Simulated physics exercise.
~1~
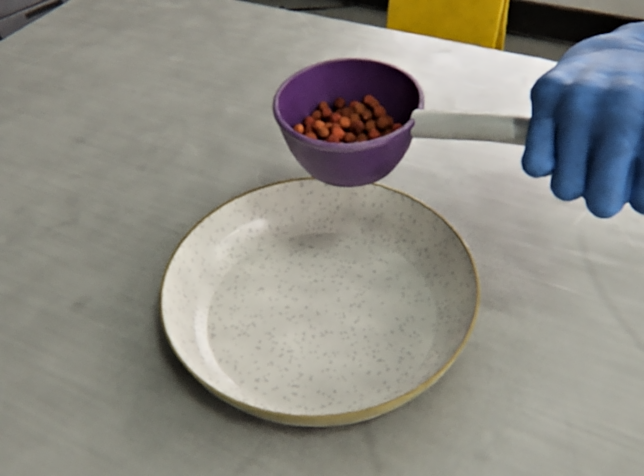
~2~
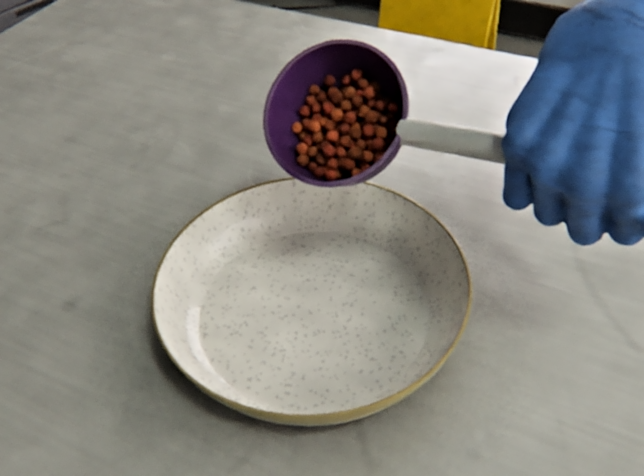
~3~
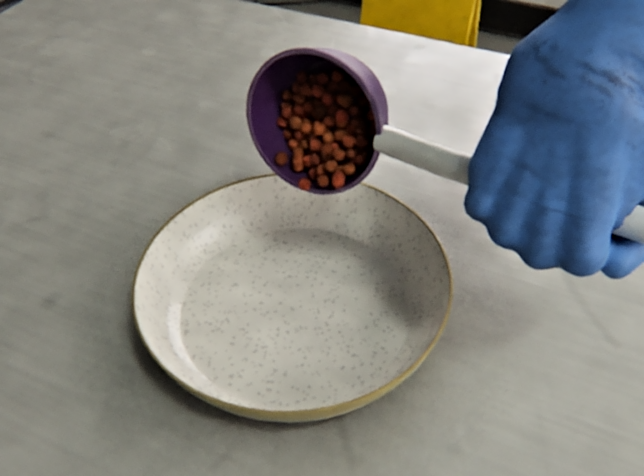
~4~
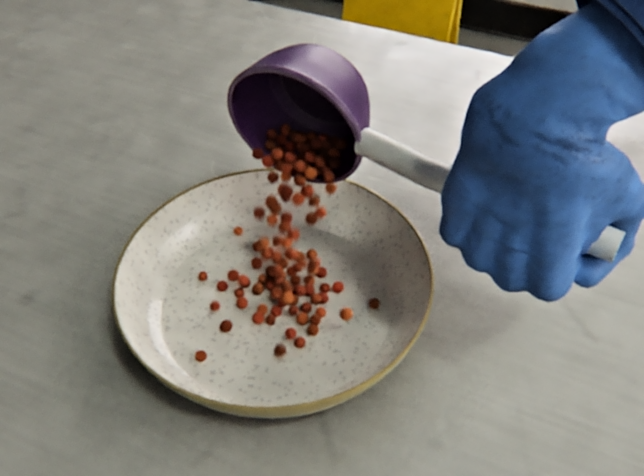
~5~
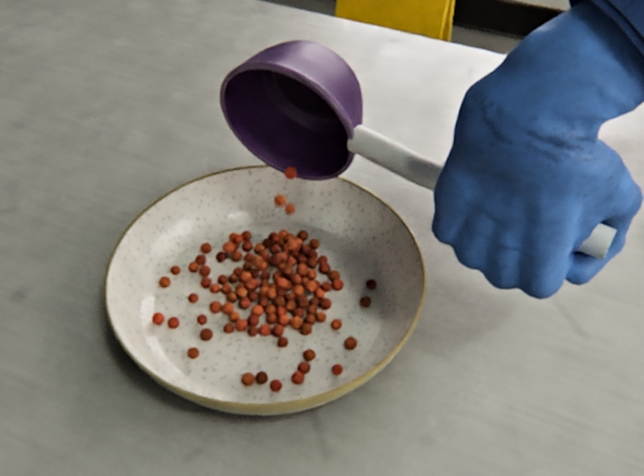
On a grey metal worktop, seen from above at an angle, a shallow cream speckled dish with a tan rim sits below a purple ladle, with something yellow at the far edge. A blue-gloved hand at the right grips the pale handle, and the ladle holds small reddish-brown pellets. The hand tips the ladle steadily toward the viewer while the view pans slightly right. The pellets slide to the lip, then pour down in a stream and scatter across the dish. At the end the ladle looks empty, the last few pellets are dropping, and the rest lie in a loose heap with strays around it.
